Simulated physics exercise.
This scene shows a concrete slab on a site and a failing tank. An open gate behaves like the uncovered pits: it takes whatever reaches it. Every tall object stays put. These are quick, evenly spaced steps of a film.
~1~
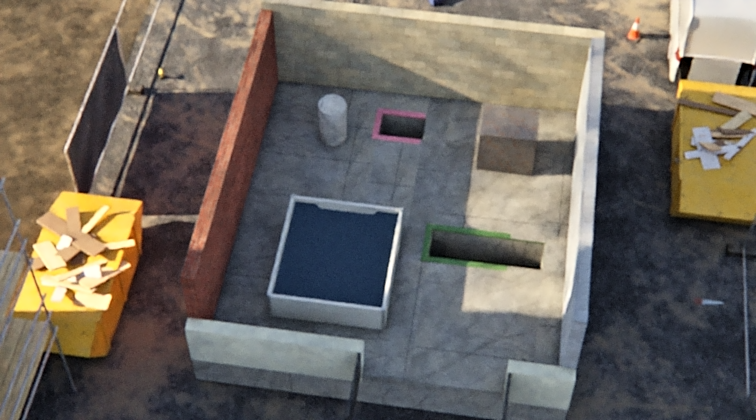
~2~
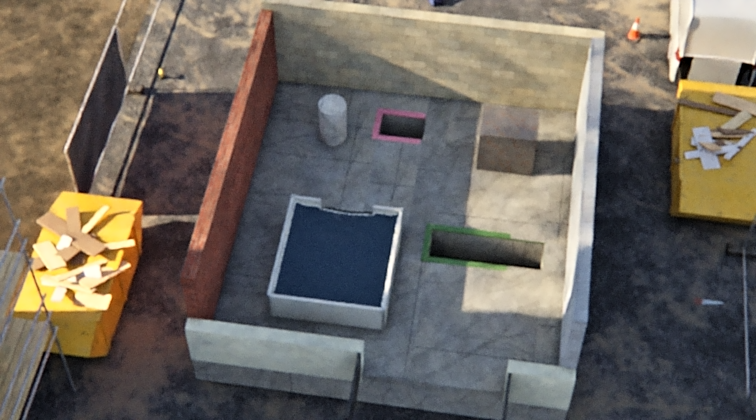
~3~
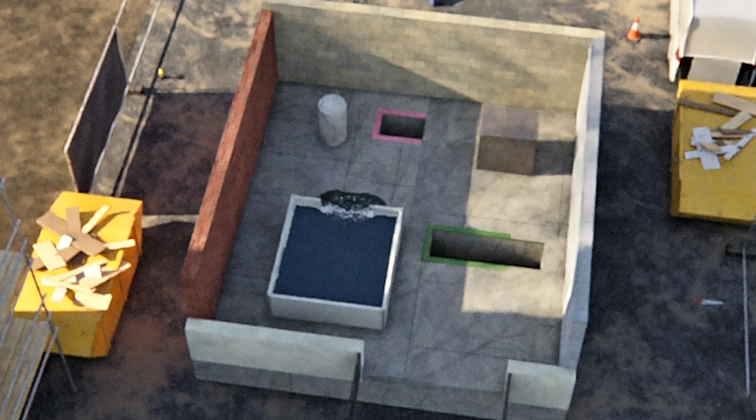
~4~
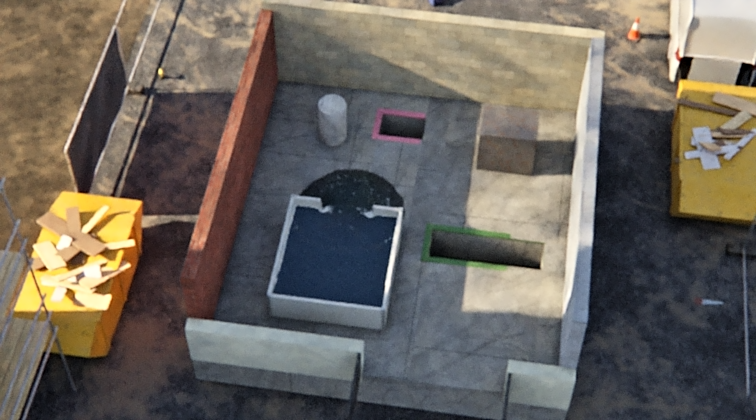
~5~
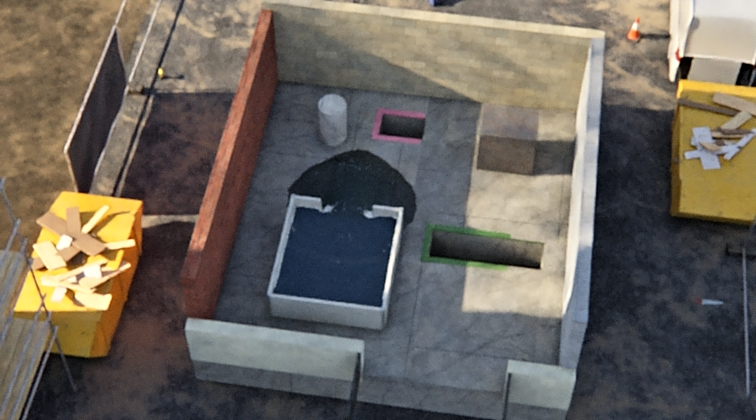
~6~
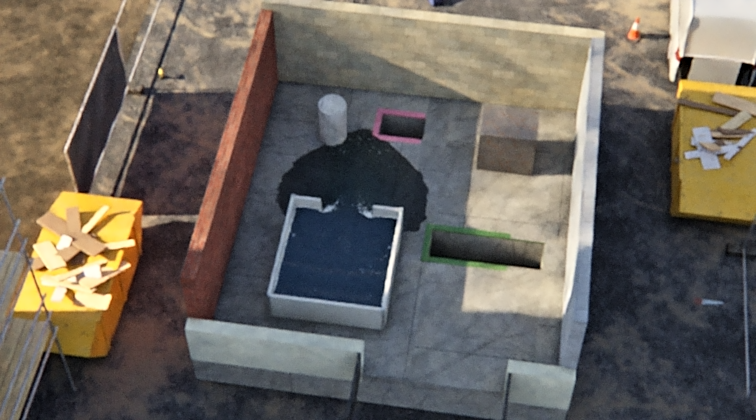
A white-walled tank breaks open at its far side and dark water spreads across the concrete slab.
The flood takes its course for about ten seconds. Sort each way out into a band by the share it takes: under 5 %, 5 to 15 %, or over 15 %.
Shares: The gate takes under 5 %; the green pit takes under 5 %; the pink pit takes over 15 %.
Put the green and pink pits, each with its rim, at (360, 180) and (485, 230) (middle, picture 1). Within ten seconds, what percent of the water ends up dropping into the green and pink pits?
The green pit ends up with 75 per cent, the pink pit with 0 per cent.
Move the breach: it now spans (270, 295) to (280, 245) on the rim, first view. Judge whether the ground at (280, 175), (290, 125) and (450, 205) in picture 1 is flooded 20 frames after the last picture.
Result, in sequence: Inundated; inundated; untouched by the flood.
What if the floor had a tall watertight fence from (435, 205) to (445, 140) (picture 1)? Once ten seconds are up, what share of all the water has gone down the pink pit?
Pink: About 45 %.
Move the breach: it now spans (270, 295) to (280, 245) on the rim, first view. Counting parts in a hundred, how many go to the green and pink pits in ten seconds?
Per cent: Green 8, pink 12.
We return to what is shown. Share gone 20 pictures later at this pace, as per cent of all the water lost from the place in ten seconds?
By then, close to 30 % of it.
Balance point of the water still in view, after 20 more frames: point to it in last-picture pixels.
Somewhere around (348, 203) in the last view.
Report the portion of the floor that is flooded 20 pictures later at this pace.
It should be close to 40 %.
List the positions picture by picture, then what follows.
The tank at (337, 254) is whole and still, in the first frame.
Water pours out on the tank's far side and has run to a hidden place, in the second frame.
The front is at (374, 200), out from the gap on the tank's far side, in the third frame.
Water pours out on the tank's far side and has run to (367, 175), in the fourth frame.
Water pours out on the tank's far side and has run to (371, 157), in the fifth frame.
Water pours out on the tank's far side and has run to (364, 133), in the sixth frame.
A moment on, water covers 25 % of the floor; the gate 0 %, the green pit 0 %, the pink pit 2 %.
Next, water covers 35 % of the floor; the gate 0 %, the green pit 0 %, the pink pit 6 %.
Then, water covers 40 % of the floor; the gate 0 %, the green pit 0 %, the pink pit 12 %.
Later, water covers 60 % of the floor; the gate 0 %, the green pit 0 %, the pink pit 23 %.
In the end, water covers 70 % of the floor; the gate 0 %, the green pit 3 %, the pink pit 37 %.
